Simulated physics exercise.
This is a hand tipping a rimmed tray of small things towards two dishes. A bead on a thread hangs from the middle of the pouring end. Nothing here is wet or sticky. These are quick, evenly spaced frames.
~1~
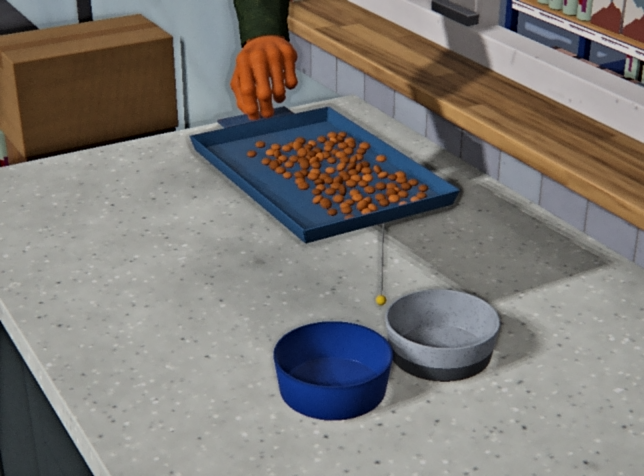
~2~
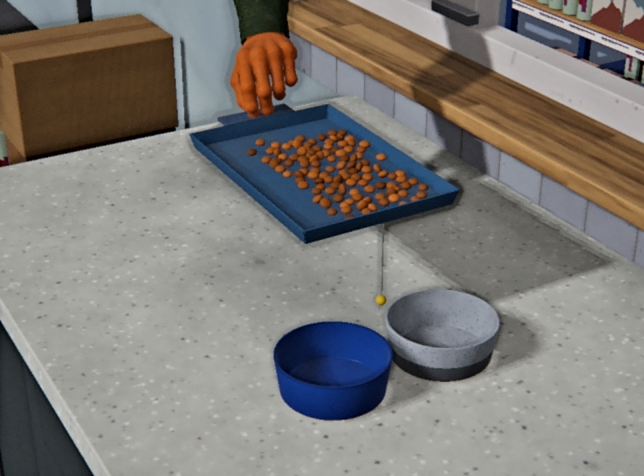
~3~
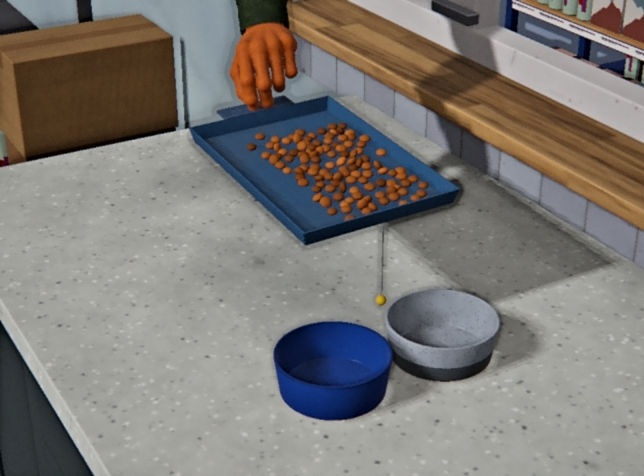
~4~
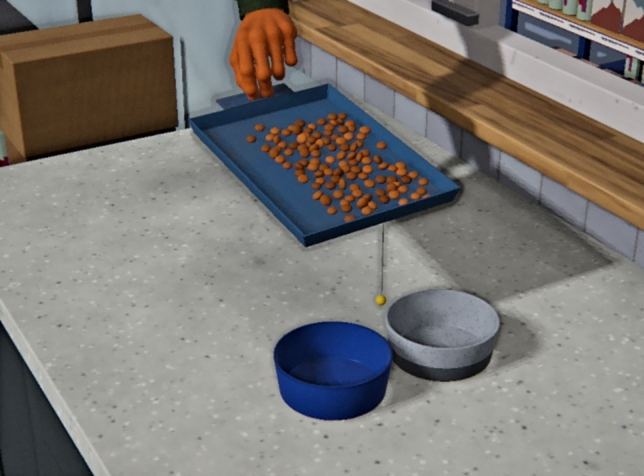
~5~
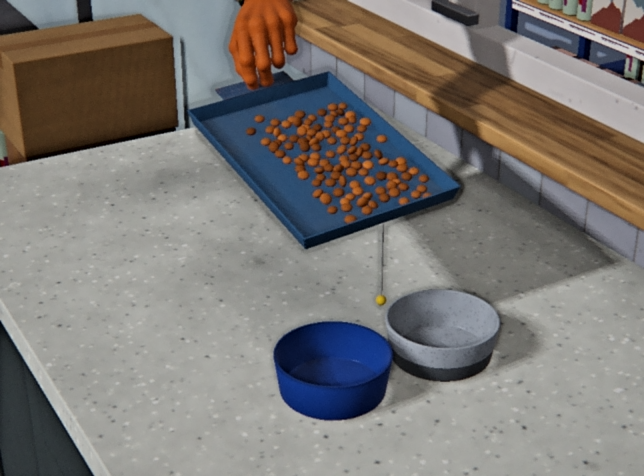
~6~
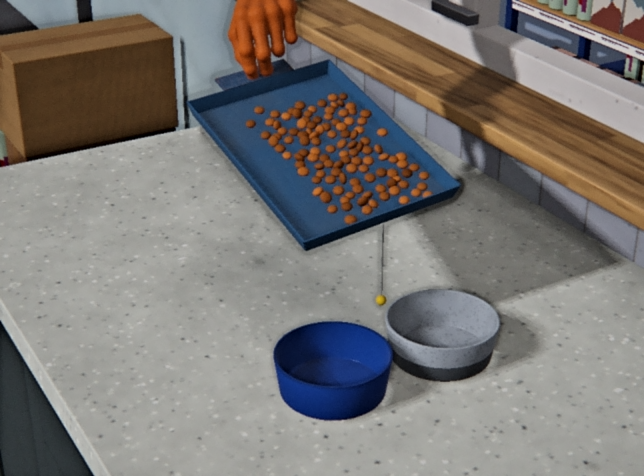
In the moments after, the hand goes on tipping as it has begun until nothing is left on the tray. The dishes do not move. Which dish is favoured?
The left dish gets more.
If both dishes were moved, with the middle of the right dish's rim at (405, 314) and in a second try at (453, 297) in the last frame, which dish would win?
At the first place the left-hand dish, at the second the left one.
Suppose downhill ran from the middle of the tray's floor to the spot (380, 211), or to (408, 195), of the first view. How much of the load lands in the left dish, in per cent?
Roughly 20 per cent, and 0 per cent.
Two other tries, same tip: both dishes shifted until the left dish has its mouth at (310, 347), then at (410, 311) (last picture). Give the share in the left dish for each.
The first gives 90 %, the second 10 %.
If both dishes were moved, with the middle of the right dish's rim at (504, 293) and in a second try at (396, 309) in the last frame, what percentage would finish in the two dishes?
Roughly 20 per cent, and 80 per cent.
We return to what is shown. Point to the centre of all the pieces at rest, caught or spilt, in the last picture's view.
Near (325, 378).
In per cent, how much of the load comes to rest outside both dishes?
Roughly 10 in a hundred.
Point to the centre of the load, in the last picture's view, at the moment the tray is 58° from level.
At about (328, 225).
Soon, tray tipped steeply; nearly all on the tray; a small part in the left dish; a small part in the air.
A while on, tray tipped right over; a small part on the tray; about two thirds in the left dish; a small part outside both; a small part in the air.
Towards the end, tray tipped past a quarter turn; nearly all in the left dish; a stray few in the right dish; a small part outside both.
Finally, tray tipped past a quarter turn; nearly all in the left dish; a stray few in the right dish; a small part outside both.
